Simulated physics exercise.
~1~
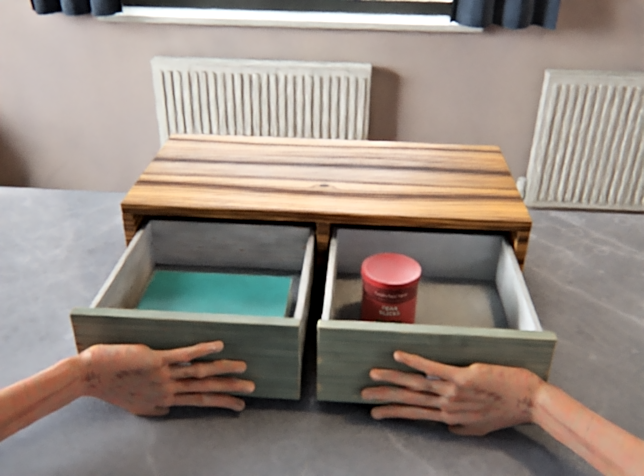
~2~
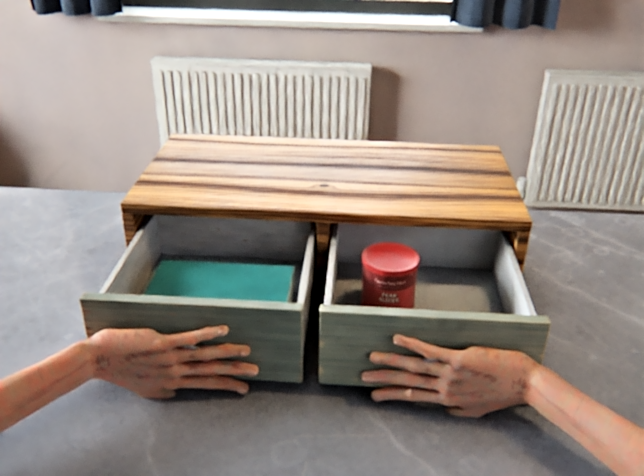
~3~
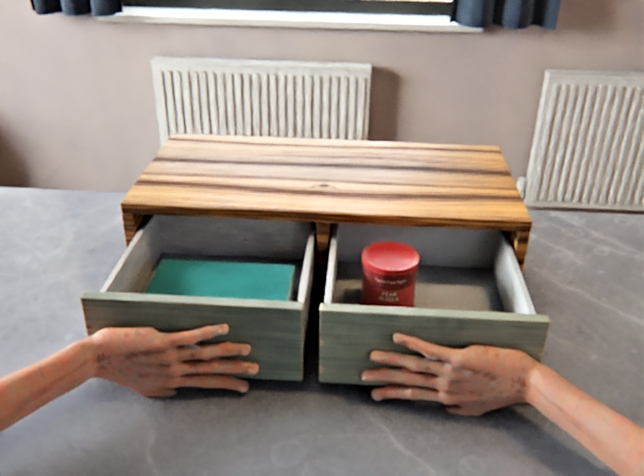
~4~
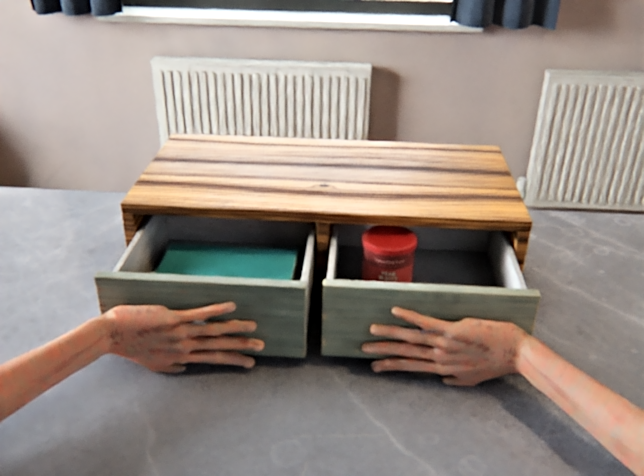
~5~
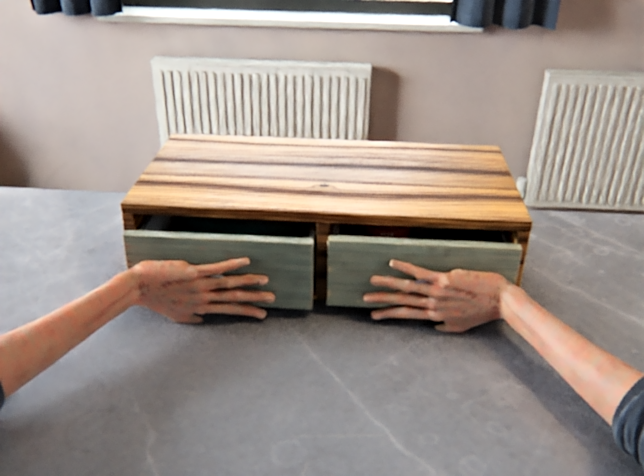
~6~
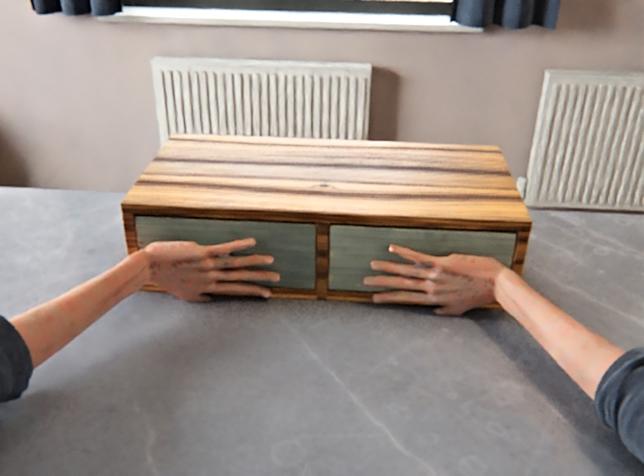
We see a wooden chest with two open drawers, a turquoise book lying in the left and a red tin standing in the right. Two hands push both drawers inward together, hiding the book and tin, until both drawers are closed, the hands still against their fronts.
